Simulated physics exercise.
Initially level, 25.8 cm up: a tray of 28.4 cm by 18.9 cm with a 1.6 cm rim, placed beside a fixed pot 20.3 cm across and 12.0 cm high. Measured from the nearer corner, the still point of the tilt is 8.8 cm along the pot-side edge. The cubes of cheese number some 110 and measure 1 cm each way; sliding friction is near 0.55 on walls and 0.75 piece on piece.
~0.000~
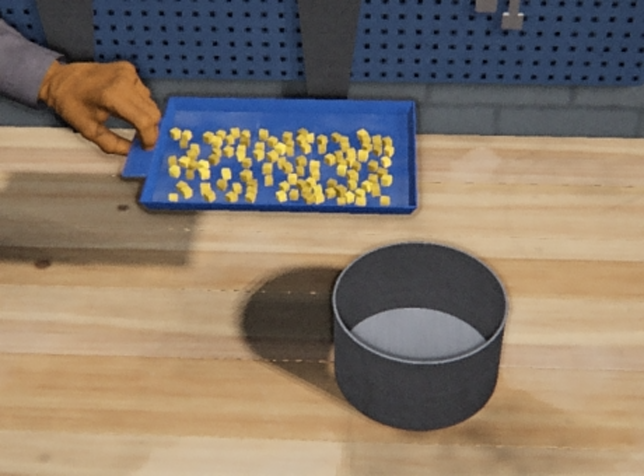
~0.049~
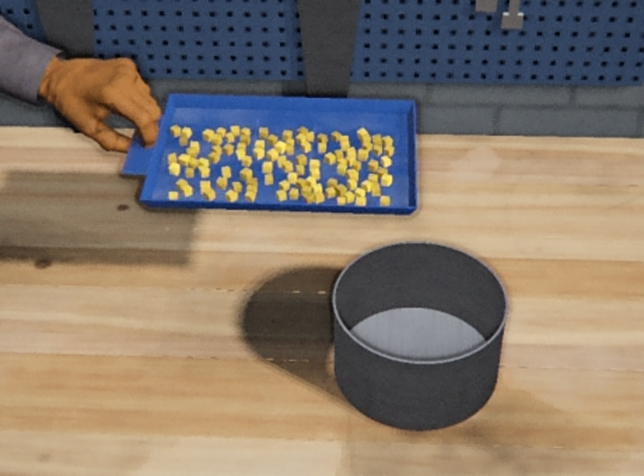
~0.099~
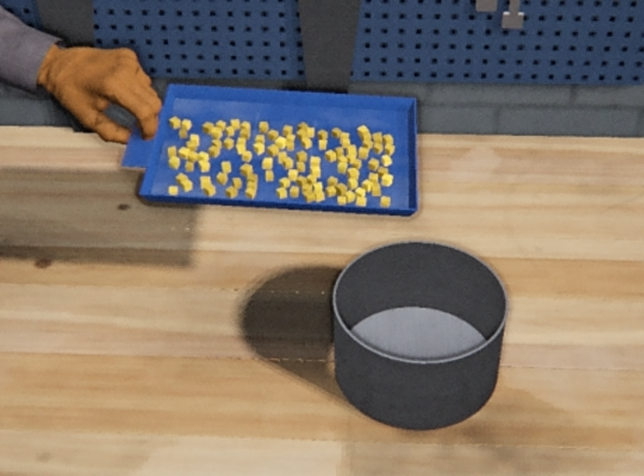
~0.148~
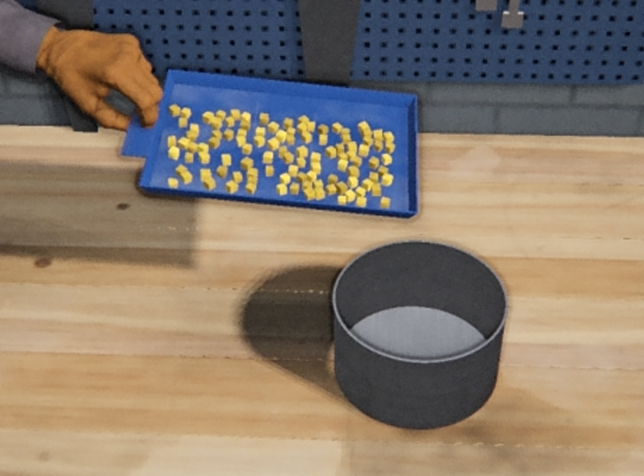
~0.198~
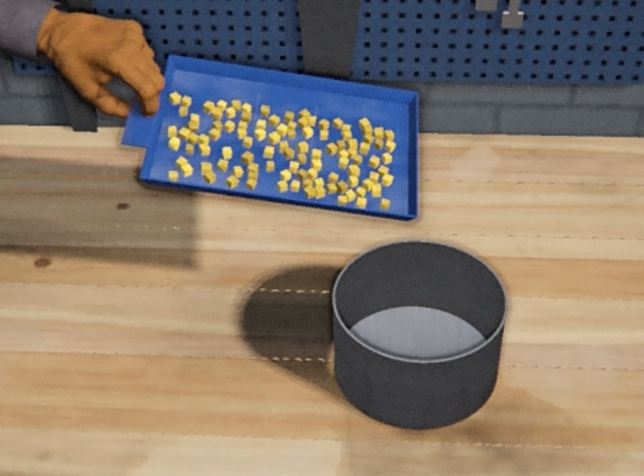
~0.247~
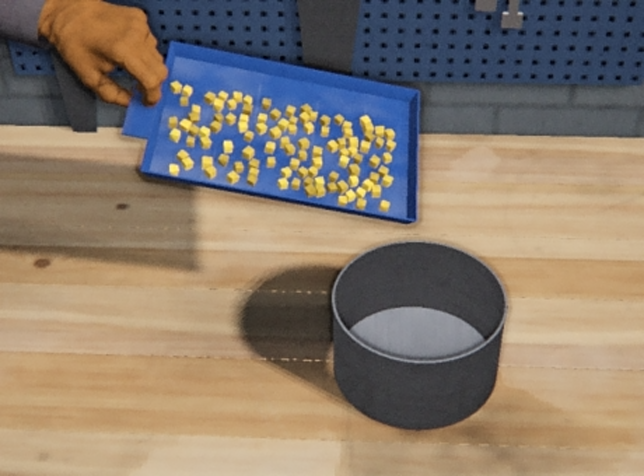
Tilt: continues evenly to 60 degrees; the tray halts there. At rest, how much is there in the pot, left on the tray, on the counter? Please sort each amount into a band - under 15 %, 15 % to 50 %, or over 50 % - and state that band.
Pot: Over 50 %; tray: 15 % to 50 %; counter: Under 15 %.
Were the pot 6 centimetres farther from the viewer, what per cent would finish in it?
It would come to roughly 40 percent.
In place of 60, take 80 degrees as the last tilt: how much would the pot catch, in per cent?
Pot share: About 100 per cent.
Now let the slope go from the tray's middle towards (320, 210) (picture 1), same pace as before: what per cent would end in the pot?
Estimate: Some 20 per cent.
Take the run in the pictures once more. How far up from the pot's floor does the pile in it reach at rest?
It gets to about 2.0 cm.
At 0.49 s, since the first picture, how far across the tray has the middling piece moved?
1 cm.
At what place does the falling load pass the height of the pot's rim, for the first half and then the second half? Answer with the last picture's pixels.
Roughly (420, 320) to begin with, later roughly (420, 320).
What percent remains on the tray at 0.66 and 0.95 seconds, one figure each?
In turn: 100, 45.
After 0.49 s, tilt 38 degrees; the tray holds 100 %, the pot 0 %.
After 0.66 s, tilt 53 degrees; the tray holds 100 %, the pot 0 %.
Then, at 0.95 s, tilt 60 degrees; the tray holds 45 %, the pot 40 %.
At rest (2.1 s), pot 75 %, tray 25 %, counter 0 %.
